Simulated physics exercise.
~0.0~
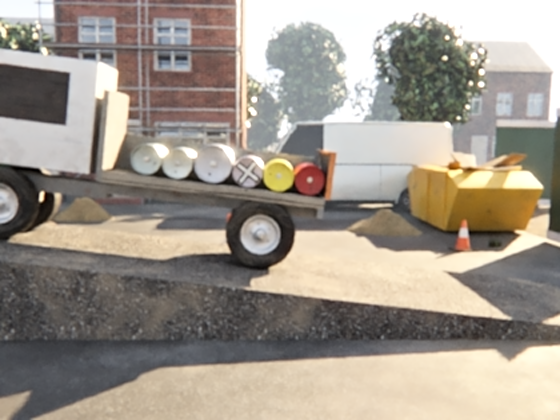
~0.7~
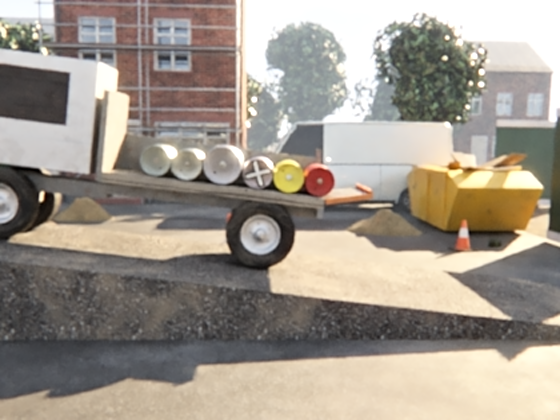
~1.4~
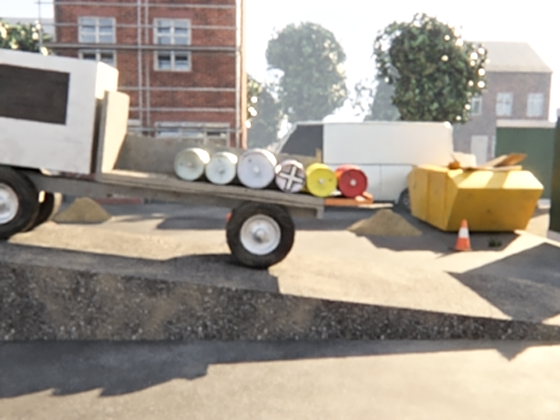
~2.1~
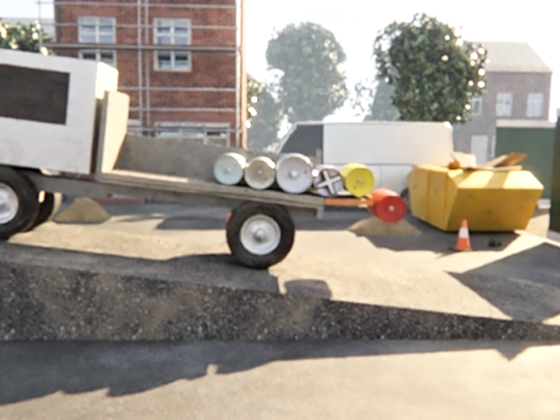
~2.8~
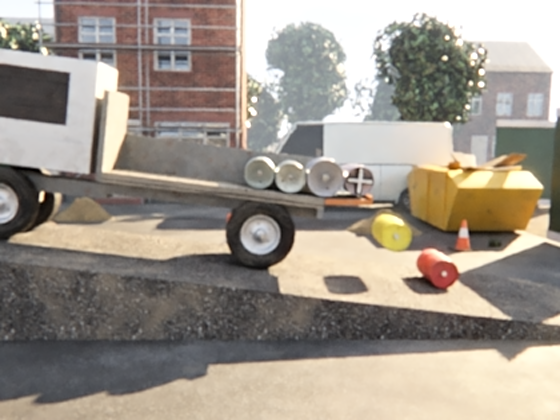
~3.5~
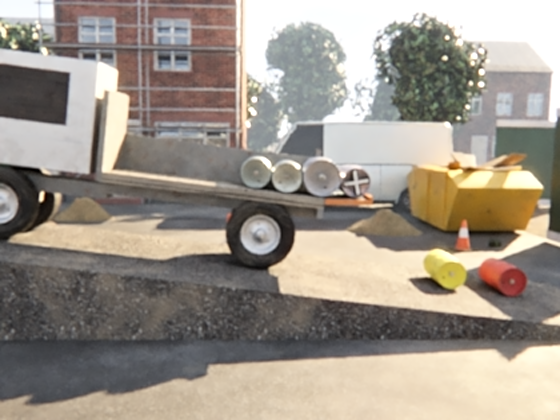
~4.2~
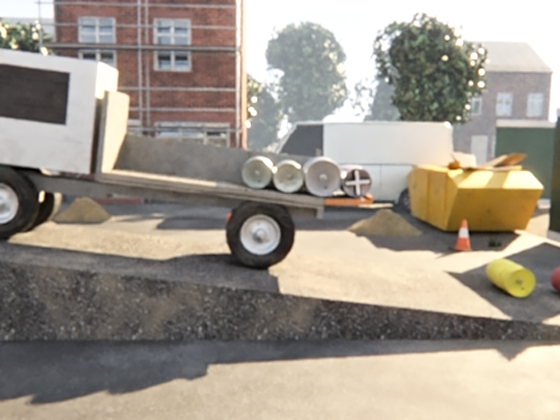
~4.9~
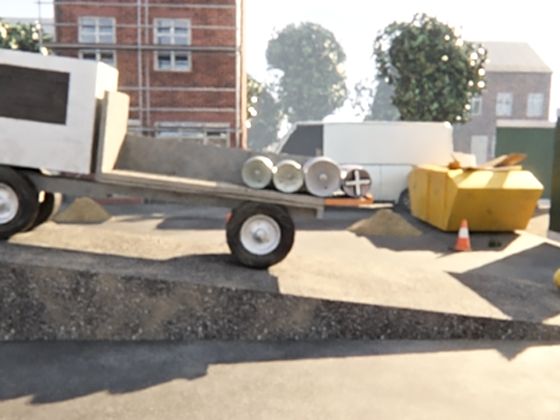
A pick-up stood parked on a slope as its tailgate dropped and its row of kegs rolled right; the red one, then the yellow, fell off and rolled away down the slope, while the white-crossed one and three pale ones stayed aboard.
